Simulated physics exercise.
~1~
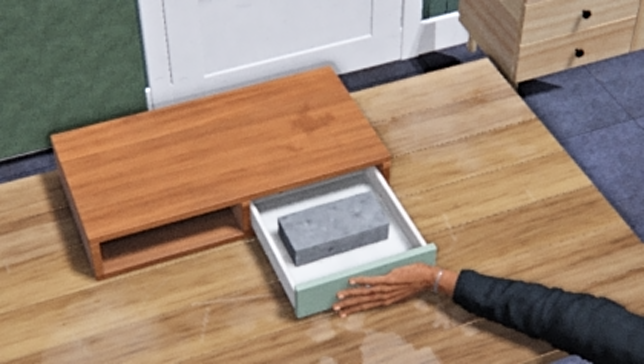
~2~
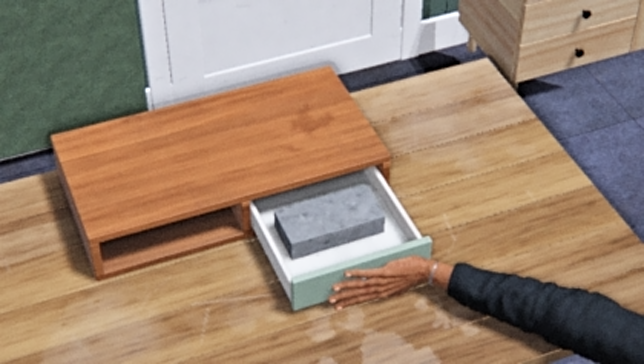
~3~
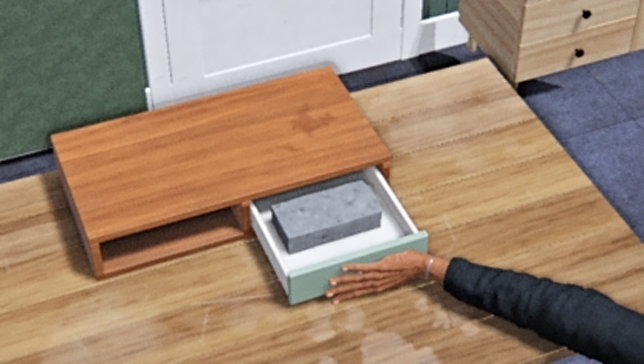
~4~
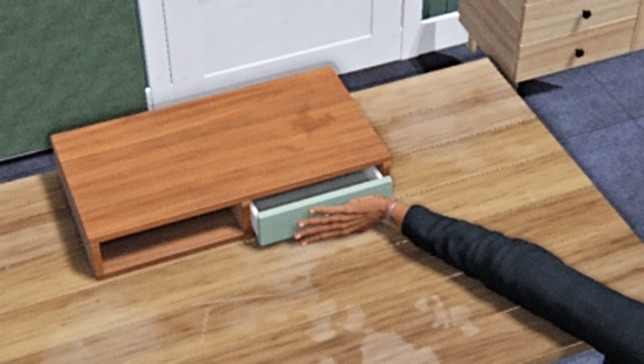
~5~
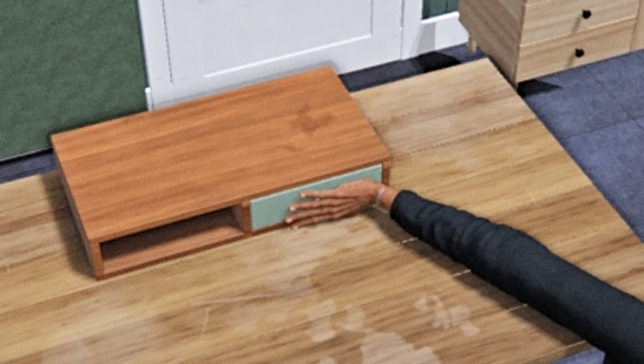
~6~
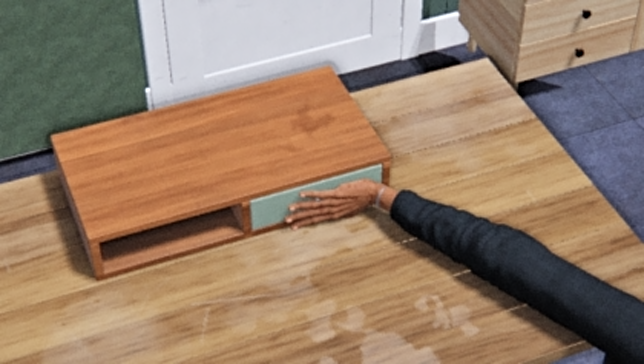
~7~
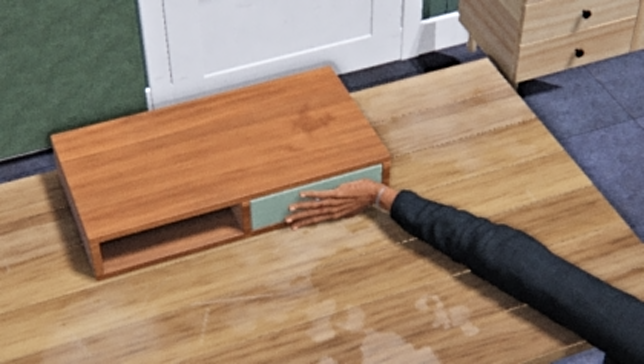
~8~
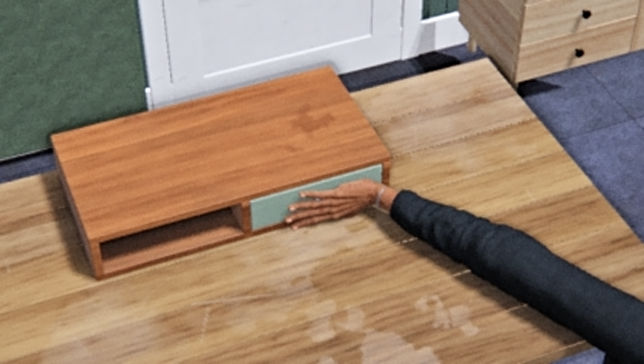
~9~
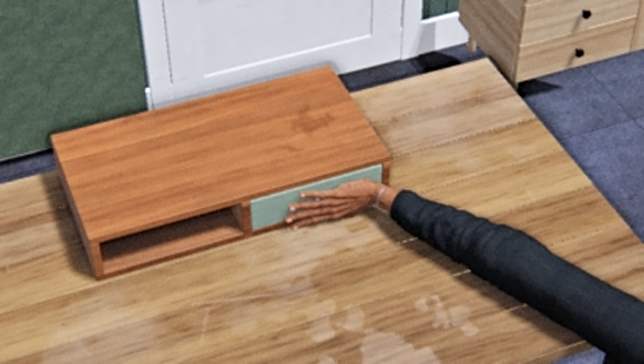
On a wooden surface, a hand pushes a chest's drawer holding a grey brick fully shut.
